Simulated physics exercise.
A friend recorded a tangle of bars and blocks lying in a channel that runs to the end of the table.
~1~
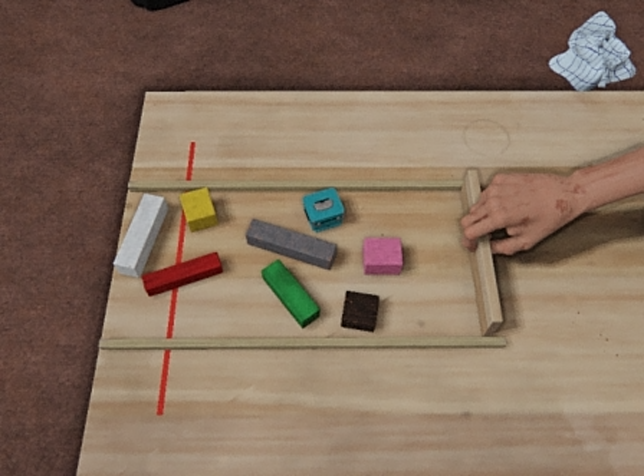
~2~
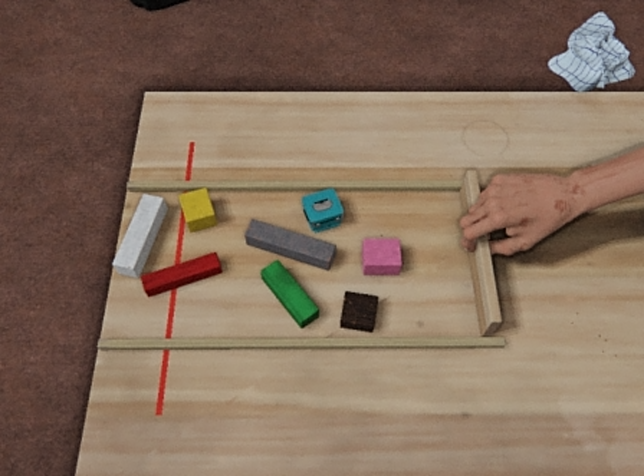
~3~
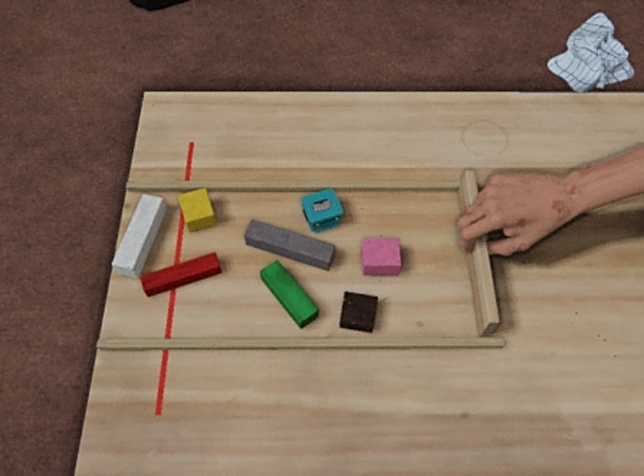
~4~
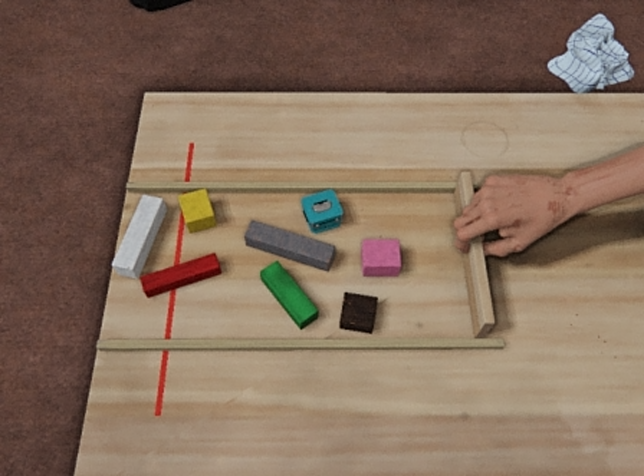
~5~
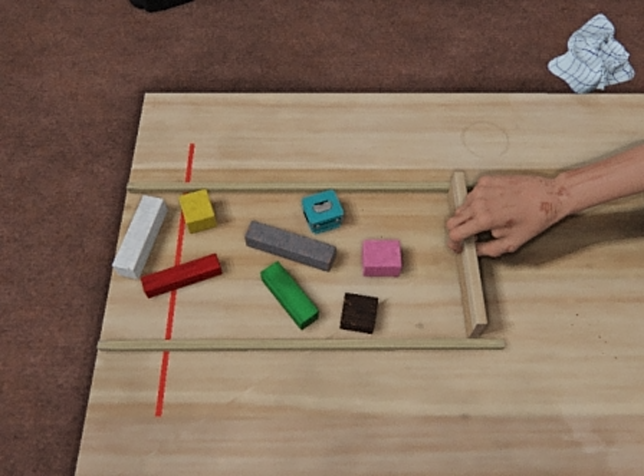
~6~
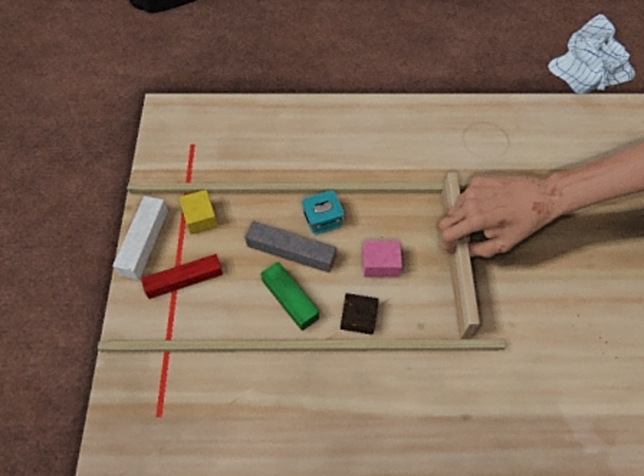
A hand slides a wooden board slightly left along the channel toward the still, scattered blocks.
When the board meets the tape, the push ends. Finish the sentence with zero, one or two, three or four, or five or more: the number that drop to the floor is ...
The number that drop to the floor is three or four.
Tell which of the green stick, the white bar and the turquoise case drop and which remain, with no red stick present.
As for the green stick, it is retained; the white bar is not retained; the turquoise case is retained.
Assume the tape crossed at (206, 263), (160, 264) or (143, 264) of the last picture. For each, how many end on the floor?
Tallies in the order given: 2, 4, 5.
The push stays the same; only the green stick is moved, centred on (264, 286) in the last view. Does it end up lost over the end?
It remains in place.
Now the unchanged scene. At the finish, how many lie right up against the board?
The answer is 3.
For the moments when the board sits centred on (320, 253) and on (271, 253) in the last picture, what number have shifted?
Tally: First 6; then 8.
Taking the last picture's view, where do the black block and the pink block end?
Final spots - black block (153, 317), pink block (158, 261).
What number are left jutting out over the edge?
Answer: 1.
Early on, none off yet; white bar at rest near (142, 237); red stick at rest near (183, 276); yellow block at rest near (199, 212).
A while later, none off yet; white bar travelled a little near (122, 235); red stick travelled a little near (164, 283); yellow block travelled about its own width near (152, 206).
Finally, the number that fall off is three or four; lost, grey bar, red stick and white bar.
